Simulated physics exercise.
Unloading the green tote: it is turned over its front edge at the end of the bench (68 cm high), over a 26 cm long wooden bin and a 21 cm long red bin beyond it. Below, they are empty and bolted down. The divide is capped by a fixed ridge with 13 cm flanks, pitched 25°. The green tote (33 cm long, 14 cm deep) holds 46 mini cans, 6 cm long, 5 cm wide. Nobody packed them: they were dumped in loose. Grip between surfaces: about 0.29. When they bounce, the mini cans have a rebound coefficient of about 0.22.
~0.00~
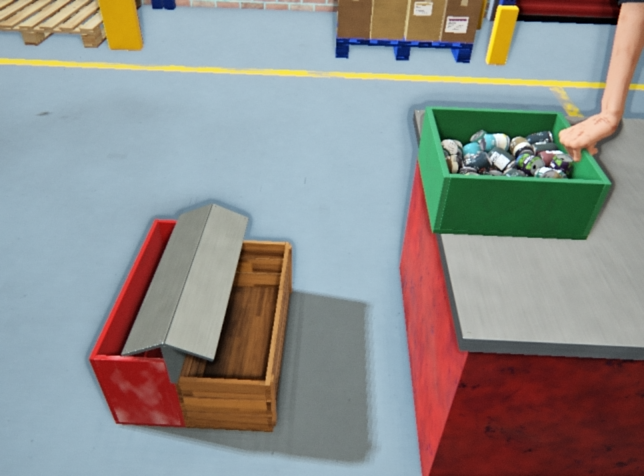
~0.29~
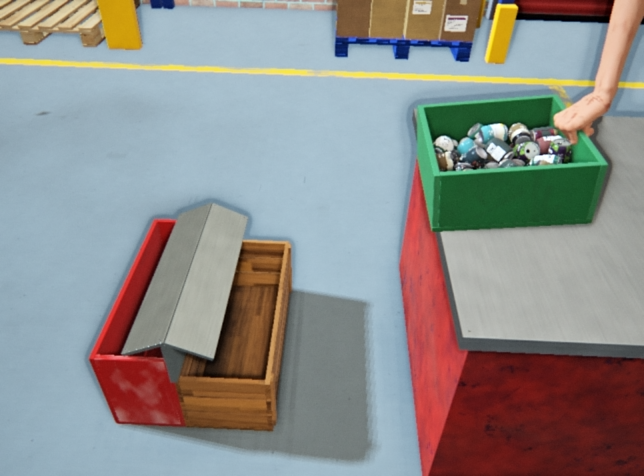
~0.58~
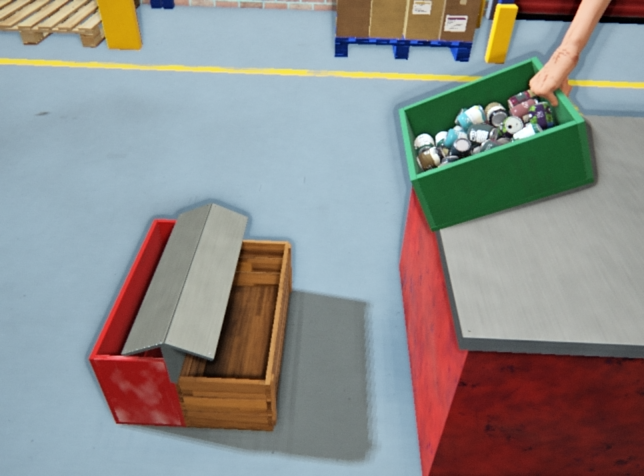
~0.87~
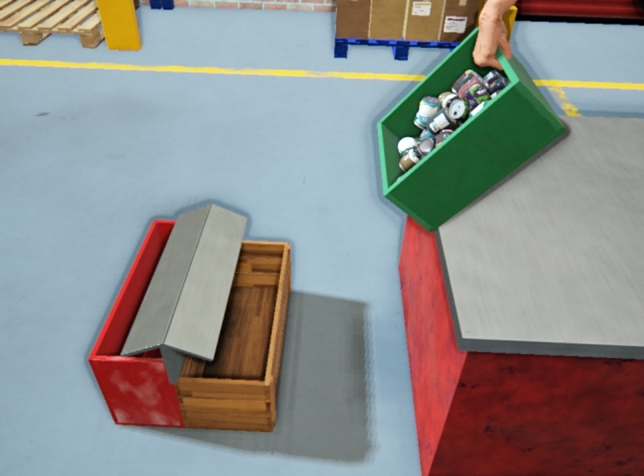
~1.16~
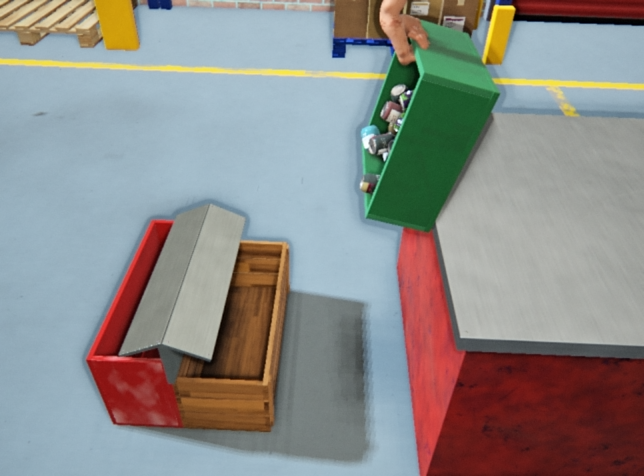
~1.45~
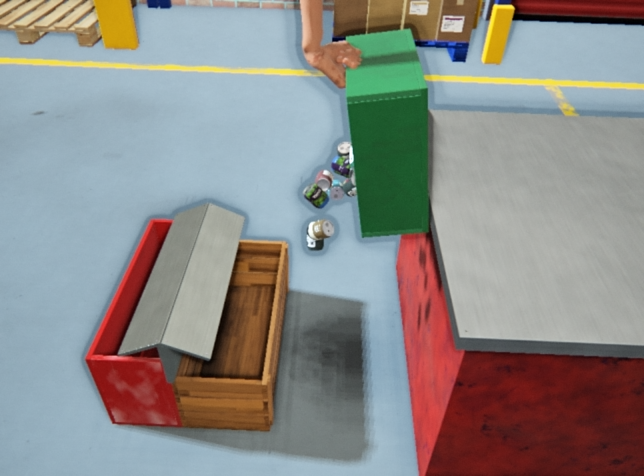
A hand tilts a green tote over the bench's end, and several small cans tumble out.
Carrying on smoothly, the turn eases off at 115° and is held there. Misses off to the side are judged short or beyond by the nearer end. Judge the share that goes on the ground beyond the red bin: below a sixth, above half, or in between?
Ground beyond the red bin - not even one in six of them.
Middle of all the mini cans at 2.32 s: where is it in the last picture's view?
(302, 340).
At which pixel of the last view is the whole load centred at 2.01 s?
Estimated centre in the last picture: (305, 336).
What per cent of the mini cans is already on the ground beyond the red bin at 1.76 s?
Estimated fraction: Some 0 percent.
After 1.59 s, tilt 107°; 31 still in the green tote and 15 in the air.
After 1.76 s, tilt 113°; 15 still in the green tote, 2 in the wooden bin, 4 on the ground short of the wooden bin and 25 in the air.
After 2.01 s, tilt 115°; 10 in the wooden bin, 17 on the ground short of the wooden bin and 19 in the air.
When it is over (at 2.32 s), 14 in the wooden bin and 32 on the ground short of the wooden bin. Asked share, 0 of 46, 0 per cent.
